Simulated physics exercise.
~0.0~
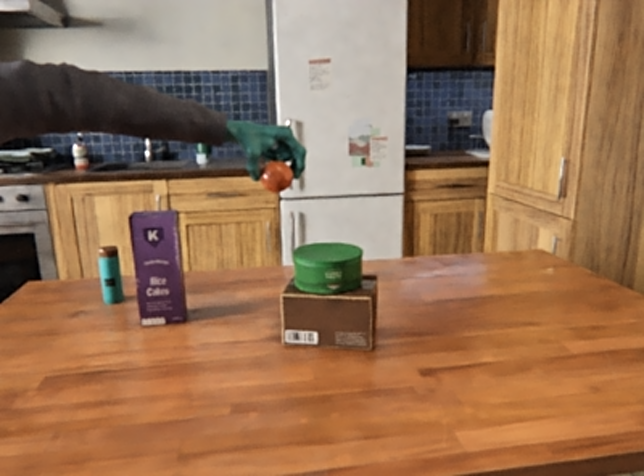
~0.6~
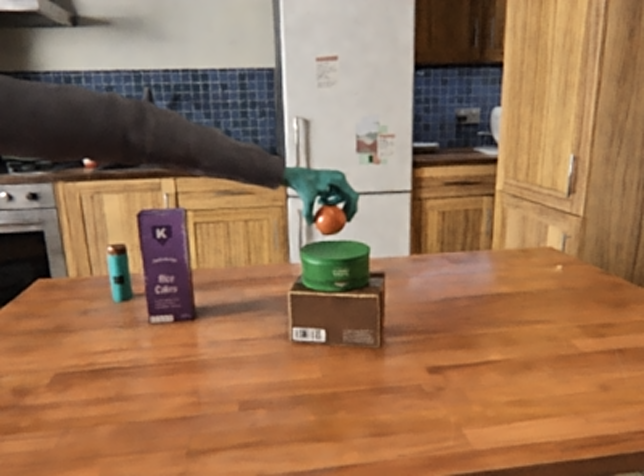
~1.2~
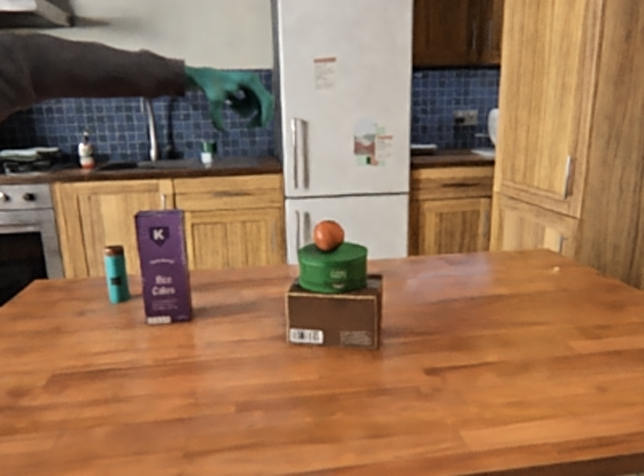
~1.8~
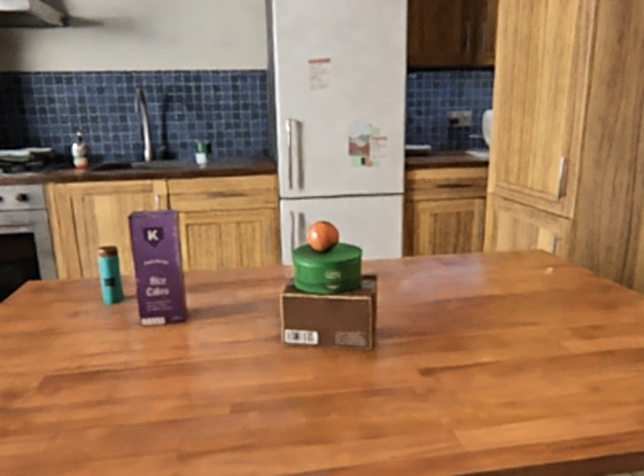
In a kitchen, a green-gloved hand lowers an orange tomato onto a green tub atop a brown box, withdraws, and the stack stands.
